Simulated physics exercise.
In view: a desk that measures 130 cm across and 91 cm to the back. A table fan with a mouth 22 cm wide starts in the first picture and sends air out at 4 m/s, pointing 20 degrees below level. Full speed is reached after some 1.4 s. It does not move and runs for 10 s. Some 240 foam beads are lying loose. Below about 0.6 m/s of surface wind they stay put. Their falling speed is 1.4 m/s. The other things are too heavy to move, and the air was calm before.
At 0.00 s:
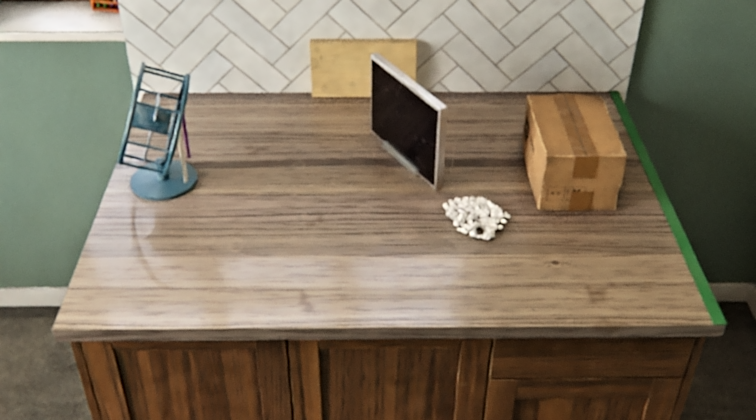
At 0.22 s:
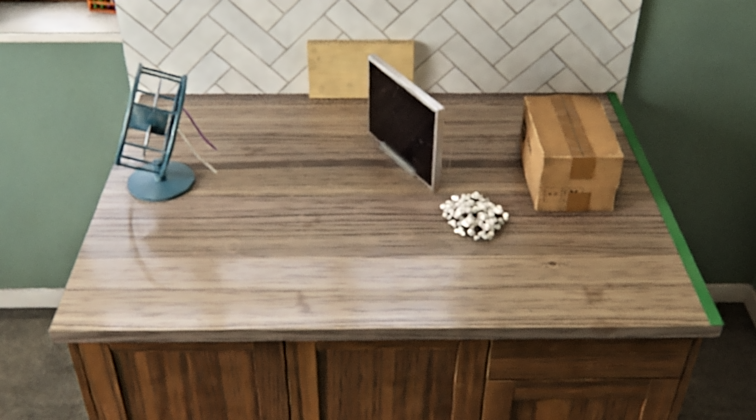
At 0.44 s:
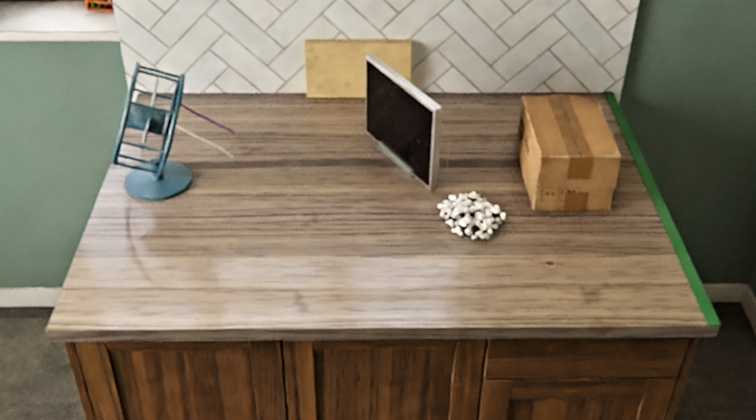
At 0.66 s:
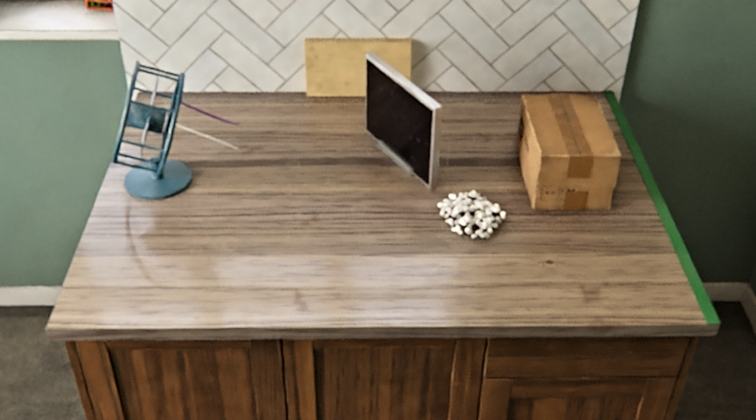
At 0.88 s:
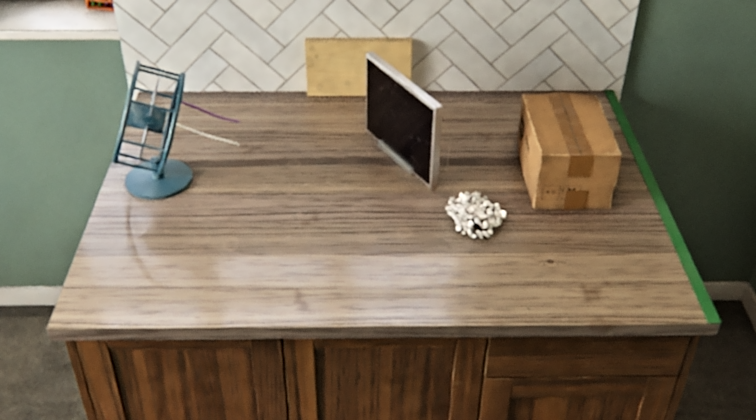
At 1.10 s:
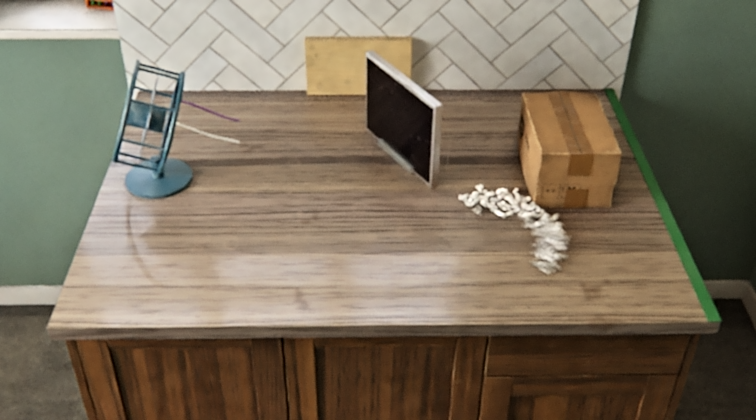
White beads lie heaped on a wood-grain desk with a green right edge, seen from above and in front against pale herringbone tiles. A blue fan stands at left, an upright dark screen near the middle, a tan board behind, and a brown box at right. Thin ribbons lift and stream rightward from the fan as the view shifts slightly, then the beads stir and spread rightward and toward the front.
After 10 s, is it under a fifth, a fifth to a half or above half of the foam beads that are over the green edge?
The share over the green edge is over half.
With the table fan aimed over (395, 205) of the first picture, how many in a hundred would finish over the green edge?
It would be near 70 %.
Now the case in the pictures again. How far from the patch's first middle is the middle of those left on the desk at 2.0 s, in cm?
Roughly 15 cm.
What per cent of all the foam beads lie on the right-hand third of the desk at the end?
Some 0 per cent.
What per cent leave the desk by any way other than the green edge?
About 30 %.
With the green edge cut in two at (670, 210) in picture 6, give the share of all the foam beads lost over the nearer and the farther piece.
About 90 % nearer and 0 % farther.
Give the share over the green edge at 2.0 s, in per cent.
About 30 %.
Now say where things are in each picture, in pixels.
The middle of the foam beads is near (476, 214), none has stirred yet and the mouth of the table fan is at (154, 119), in the first picture.
The middle of the foam beads is near (474, 212), none has stirred yet and the green edge is centred on (660, 189), in the second picture.
The middle of the foam beads is near (471, 211), none has stirred yet, the top of a box is at (569, 124) and the top of a laptop is at (402, 80), in the third picture.
The middle of the foam beads is near (471, 210) and none has stirred yet, in the fourth picture.
The middle of the foam beads is near (478, 215), the farthest in sight from the table fan is at (504, 217) and about 15 % have left their places, in the fifth picture.
The middle of the foam beads is near (525, 213), the farthest in sight from the table fan is at (565, 238) and about 90 % have left their places, in the sixth picture.
After 2.0 s, 29 % are over the green edge; the middle of those still in play is near (540, 214); 48 % have settled or left.
After 3.2 s, 63 % are over the green edge; 85 % have settled or left.
After 5.5 s, 74 % are over the green edge; 100 % have settled or left.
After 10.0 s, at the end, 74 % are over the green edge.
